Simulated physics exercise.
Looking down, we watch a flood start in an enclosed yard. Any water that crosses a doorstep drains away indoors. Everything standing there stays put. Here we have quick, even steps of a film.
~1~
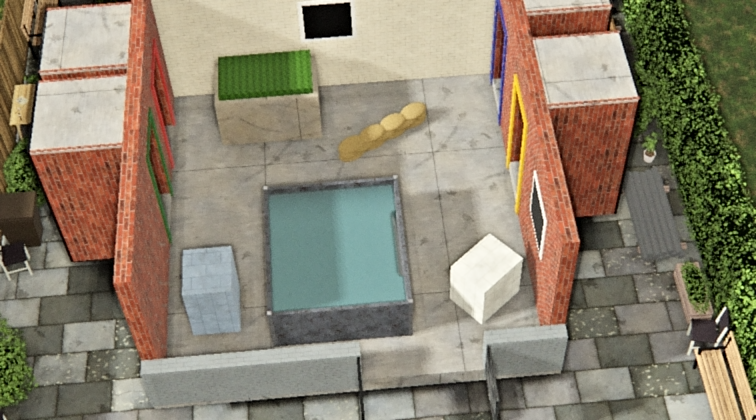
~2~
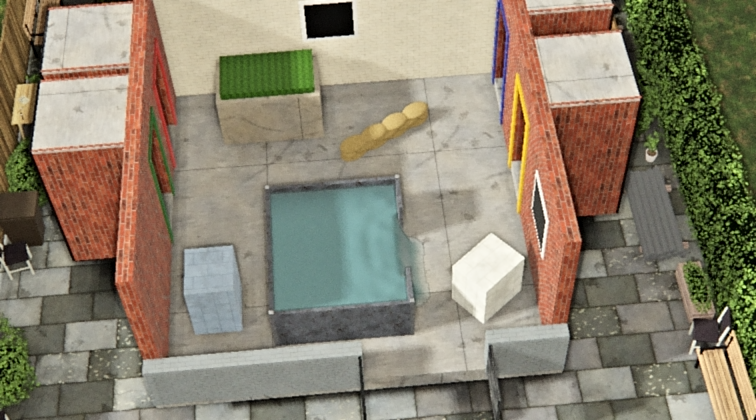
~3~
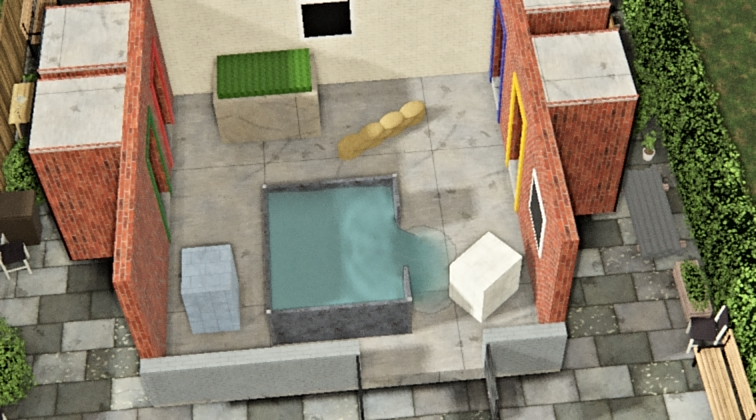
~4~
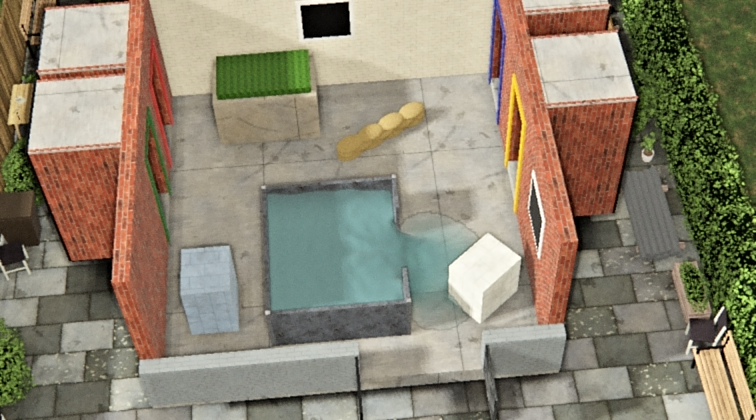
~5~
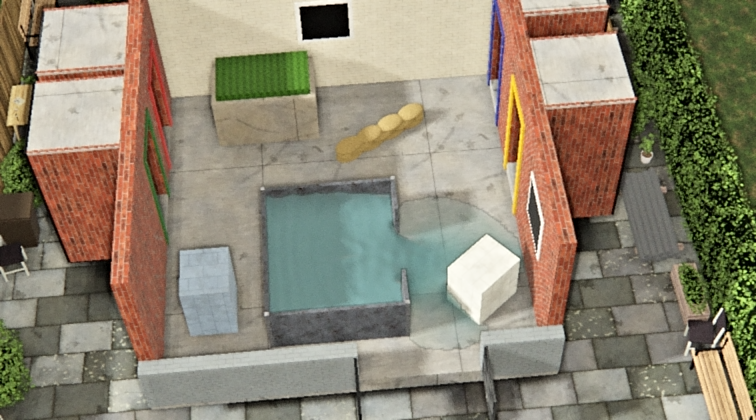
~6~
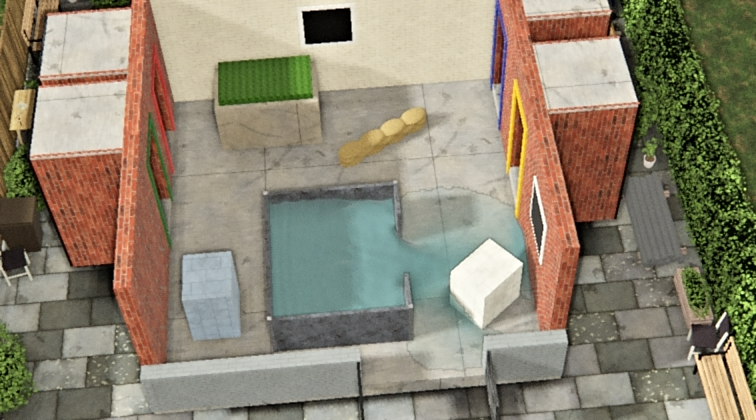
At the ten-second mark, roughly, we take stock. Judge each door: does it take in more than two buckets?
My call: The blue door takes in more, the red door keeps it to two or fewer, the yellow door takes in more, the green door keeps it to two or fewer.
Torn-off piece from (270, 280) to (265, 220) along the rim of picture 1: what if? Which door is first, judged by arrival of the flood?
It would be the one in green.
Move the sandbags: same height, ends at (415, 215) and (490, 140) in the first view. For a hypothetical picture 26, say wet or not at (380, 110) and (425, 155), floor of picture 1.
Point 1: Swamped; point 2: Swamped.
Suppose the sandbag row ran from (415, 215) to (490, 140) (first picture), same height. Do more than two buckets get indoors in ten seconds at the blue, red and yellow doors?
Going along: The blue door remains within bounds, next the red door remains within bounds, last the yellow door goes past the limit.
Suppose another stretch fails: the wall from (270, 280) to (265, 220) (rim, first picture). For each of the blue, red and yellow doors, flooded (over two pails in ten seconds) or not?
In that case the blue door stays within bounds, the red door breaks the limit and the yellow door stays within bounds.
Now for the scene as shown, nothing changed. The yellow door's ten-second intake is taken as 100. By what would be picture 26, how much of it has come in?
Approximately 90 per cent.
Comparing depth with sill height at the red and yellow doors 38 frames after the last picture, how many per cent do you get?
The first sits near 130 in a hundred and the second near 80 in a hundred.
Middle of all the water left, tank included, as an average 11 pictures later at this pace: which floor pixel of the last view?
My pick is pixel (391, 262).
A moment on, water covers 25 % of the floor; the blue door not reached, the red door not reached, the yellow door under two buckets in, the green door not reached.
Next, water covers 35 % of the floor; the blue door wet at the sill, nothing in, the red door not reached, the yellow door over two buckets in, the green door not reached.
Then, water covers 50 % of the floor; the blue door under two buckets in, the red door not reached, the yellow door far over two buckets in, the green door not reached.
Later, water covers 80 % of the floor; the blue door far over two buckets in, the red door wet at the sill, nothing in, the yellow door far over two buckets in, the green door wet at the sill, nothing in.
In the end, water covers 95 % of the floor; the blue door far over two buckets in, the red door under two buckets in, the yellow door far over two buckets in, the green door under two buckets in.
